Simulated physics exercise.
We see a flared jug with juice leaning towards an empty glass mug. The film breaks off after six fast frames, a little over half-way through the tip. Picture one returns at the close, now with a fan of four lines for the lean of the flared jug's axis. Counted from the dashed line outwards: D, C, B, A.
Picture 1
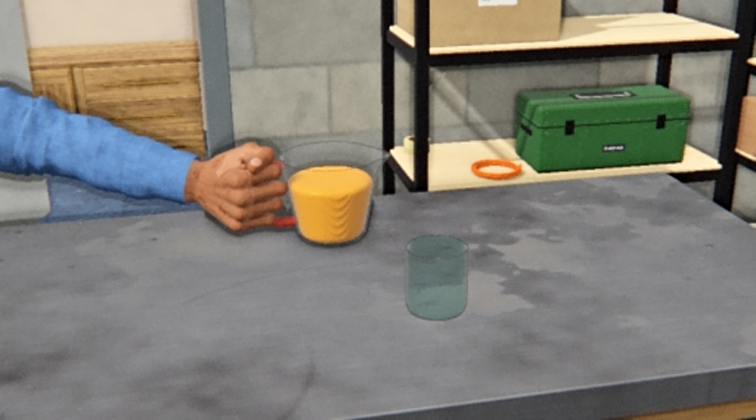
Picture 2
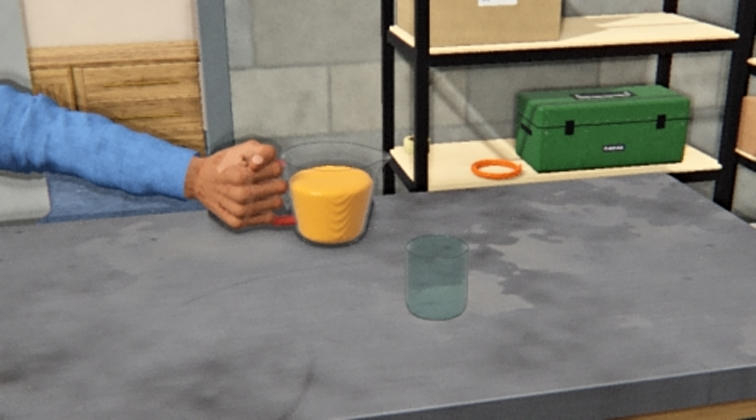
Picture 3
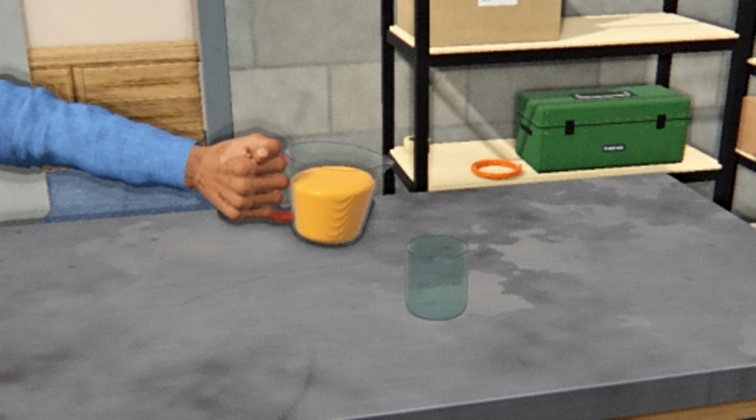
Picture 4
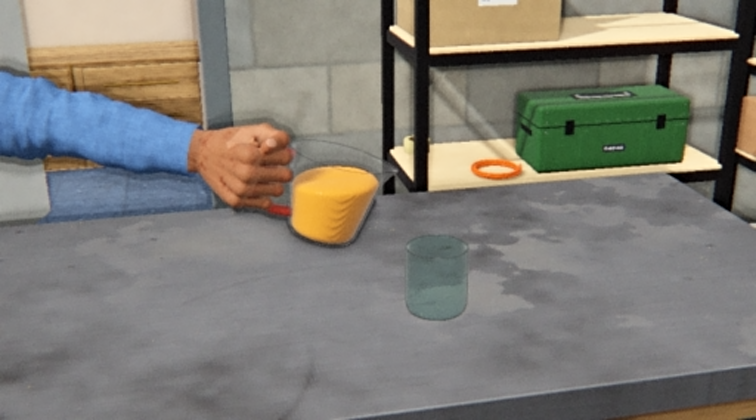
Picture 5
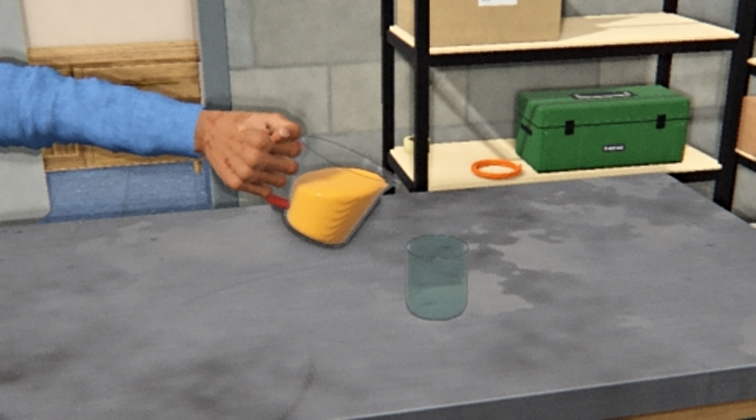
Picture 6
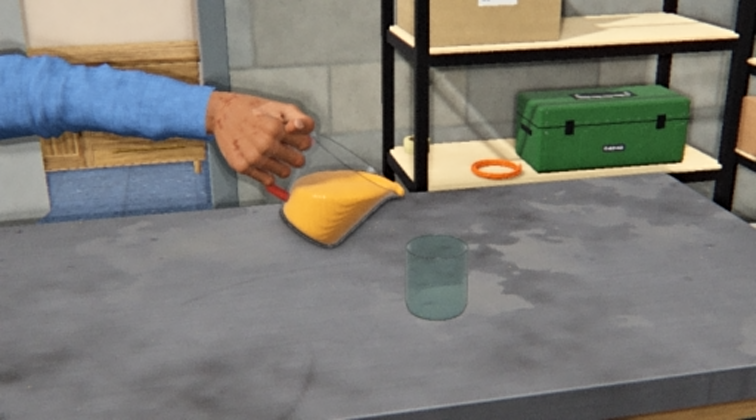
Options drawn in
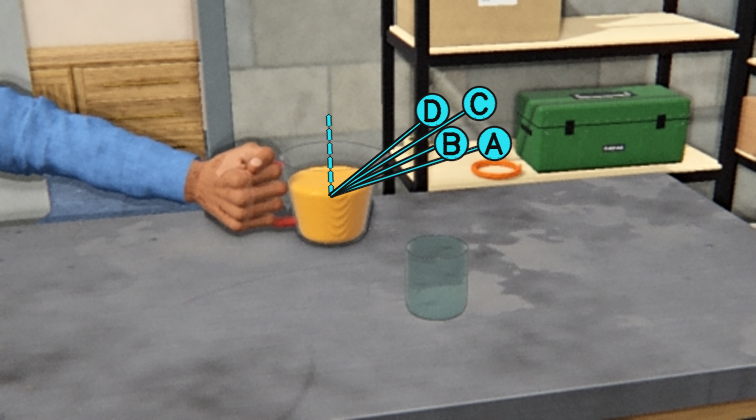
On a gray worktop in a workshop, a hand at the left held a clear flared jug of orange juice upright, then tilted it rightward toward an empty glass mug until juice reached the lip.
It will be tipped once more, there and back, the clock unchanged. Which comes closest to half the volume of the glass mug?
The best tilt is D.
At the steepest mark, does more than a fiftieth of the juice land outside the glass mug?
Yes.
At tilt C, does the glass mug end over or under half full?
Over.
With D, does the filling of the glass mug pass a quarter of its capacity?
Yes, clearly.
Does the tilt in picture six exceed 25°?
Yes.
In cyan, A at (478, 147); B at (434, 147); C at (464, 111); D at (420, 123).
With A, the glass mug ends with about 66 % of what it can hold; 31 % of the juice is spilt.
With B, the glass mug ends with about 82 % of what it can hold; 7 % of the juice is spilt.
With C, the glass mug ends with about 70 % of what it can hold.
With D, the glass mug ends with about 52 % of what it can hold.
